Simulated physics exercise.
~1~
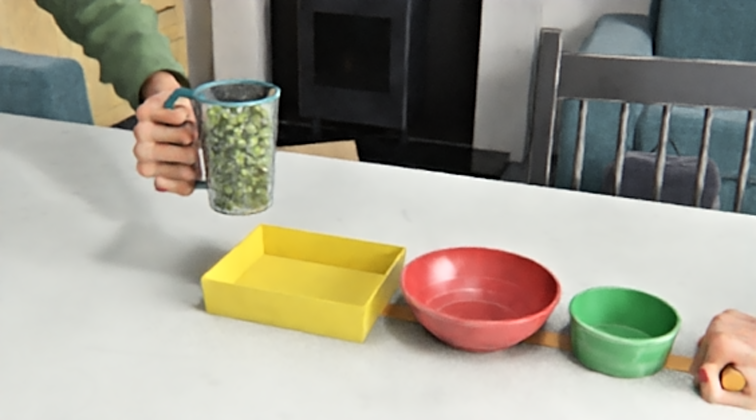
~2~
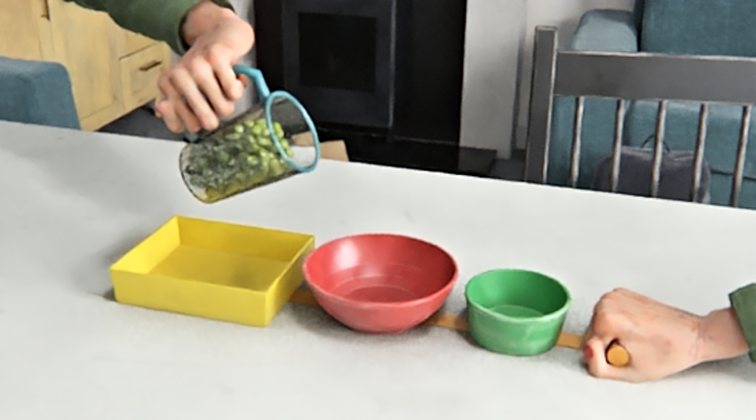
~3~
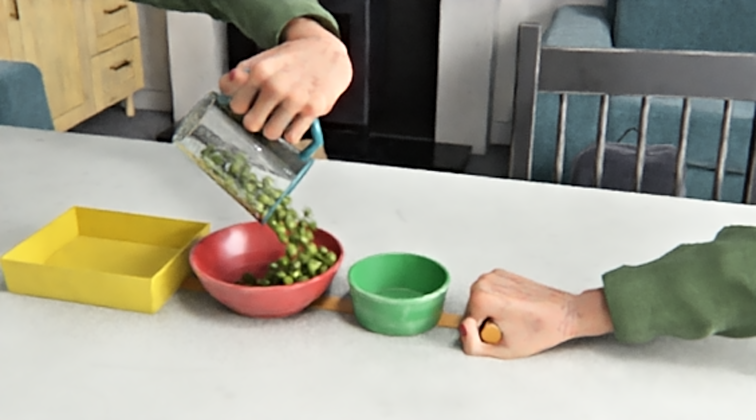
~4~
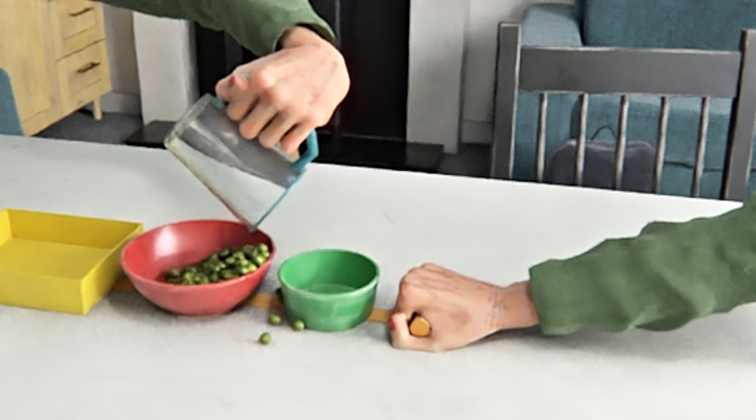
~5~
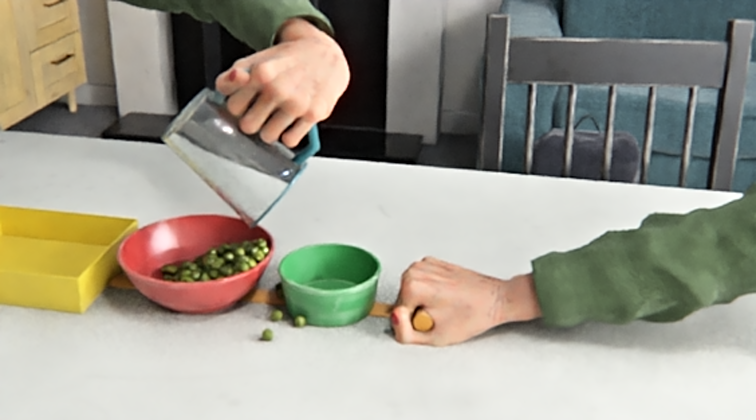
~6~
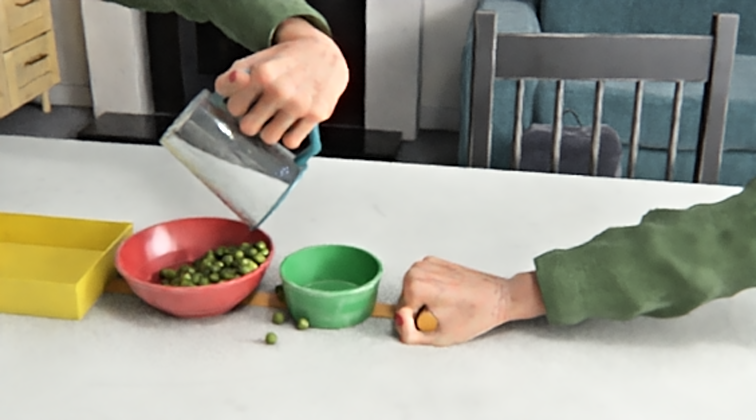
Green olives tumbling from a hand-tipped cup into a red bowl as another hand slides joined dishes left, a few landing outside.
